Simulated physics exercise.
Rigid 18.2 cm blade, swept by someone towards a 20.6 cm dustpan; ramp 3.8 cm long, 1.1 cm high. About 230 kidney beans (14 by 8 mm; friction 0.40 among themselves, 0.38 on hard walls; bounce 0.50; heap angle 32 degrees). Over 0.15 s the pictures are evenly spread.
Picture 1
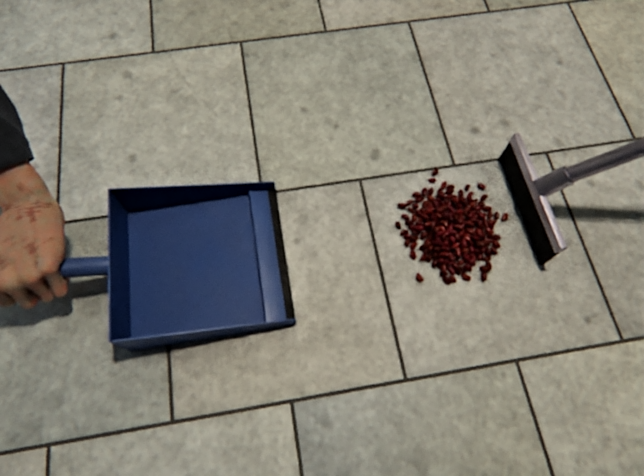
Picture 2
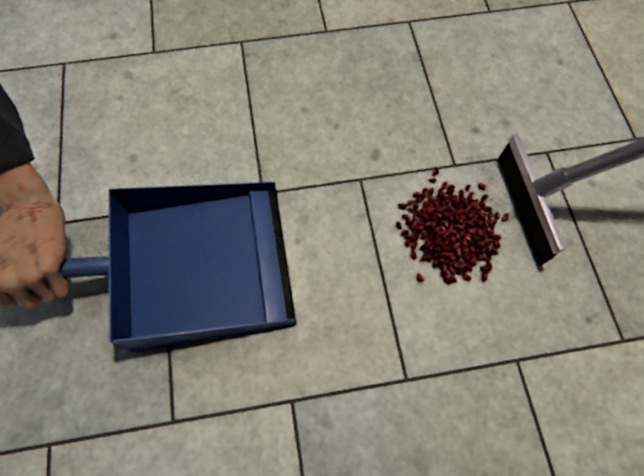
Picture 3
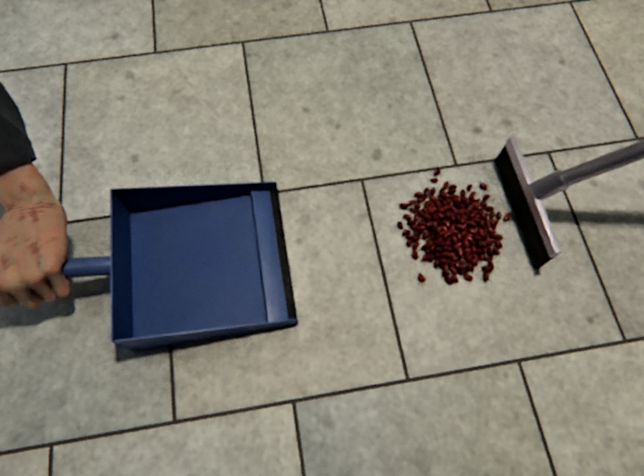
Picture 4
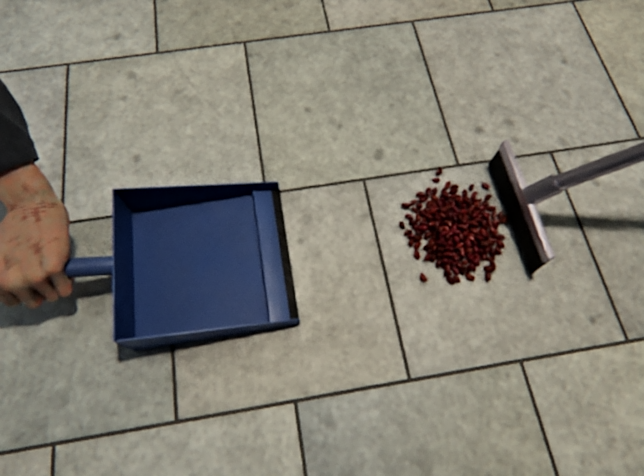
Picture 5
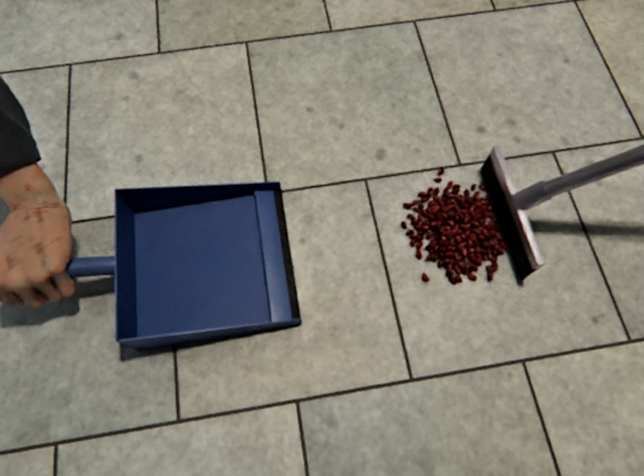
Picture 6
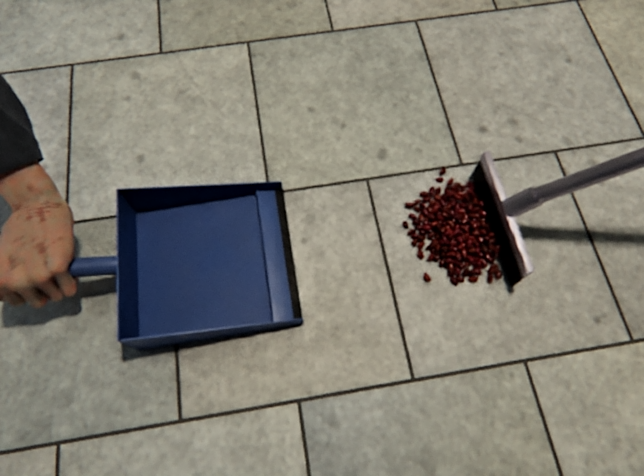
Dark red kidney beans heaped on grey tiles, a flat blade sliding left into their right edge, a hand holding a blue dustpan.
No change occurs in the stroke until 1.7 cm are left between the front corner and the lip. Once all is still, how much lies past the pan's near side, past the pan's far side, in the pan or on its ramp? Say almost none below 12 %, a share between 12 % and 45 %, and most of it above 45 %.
In order: Near side: A modest portion lands there. Far side: A scattering lands there. Pan: A modest portion lands there.
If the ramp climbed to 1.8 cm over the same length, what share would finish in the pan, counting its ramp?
About 25 %.
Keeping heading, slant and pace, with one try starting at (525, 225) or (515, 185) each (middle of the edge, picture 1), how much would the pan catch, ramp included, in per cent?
First try about 15 per cent, second about 35 per cent.
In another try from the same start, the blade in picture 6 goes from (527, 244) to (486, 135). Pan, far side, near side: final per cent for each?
That ends as pan 20, far 20, and near 5.
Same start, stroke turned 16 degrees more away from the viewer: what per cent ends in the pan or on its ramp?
Under that change, roughly 50 in a hundred.
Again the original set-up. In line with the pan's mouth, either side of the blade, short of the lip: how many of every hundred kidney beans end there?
I'd put it near 40 per cent.
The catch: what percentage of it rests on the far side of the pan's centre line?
About 10 per cent.
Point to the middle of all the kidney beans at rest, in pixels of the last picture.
Once everything settles, the centre is around (293, 289).
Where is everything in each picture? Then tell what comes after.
The first picture shows blade from (559, 249) to (514, 140), moved 0.0 cm, 0 of the pieces shifted so far; middle of the pieces at (452, 227); pan at (194, 267).
The second picture shows blade from (558, 250) to (513, 141), moved 0.3 cm, 0 of the pieces shifted so far; middle of the pieces at (452, 227).
The third picture shows blade from (554, 253) to (510, 143), moved 1.3 cm, 0 of the pieces shifted so far; middle of the pieces at (454, 227).
The fourth picture shows blade from (547, 258) to (503, 147), moved 2.8 cm, 1 of the pieces shifted so far; middle of the pieces at (455, 227).
The fifth picture shows blade from (537, 265) to (494, 152), moved 4.8 cm, 18 of the pieces shifted so far; middle of the pieces at (457, 226).
The sixth picture shows blade from (527, 272) to (484, 158), moved 6.8 cm, 105 of the pieces shifted so far; middle of the pieces at (458, 227); pan at (202, 267).
Then, 0.23 s after the last picture, middle of the blade 15 cm from the lip; 0 % over the lip, far side 0 %, near side 10 %.
Then, 0.37 s after the last picture, middle of the blade 7 cm from the lip; 0 % over the lip, far side 5 %, near side 20 %.
Then, 0.65 s after the last picture, middle of the blade 2 cm from the lip; 30 % over the lip, far side 5 %, near side 25 %.
In the end, near side 25 %, far side 5 %, pan 30 %, in front of the lip or behind the blade 40 %.
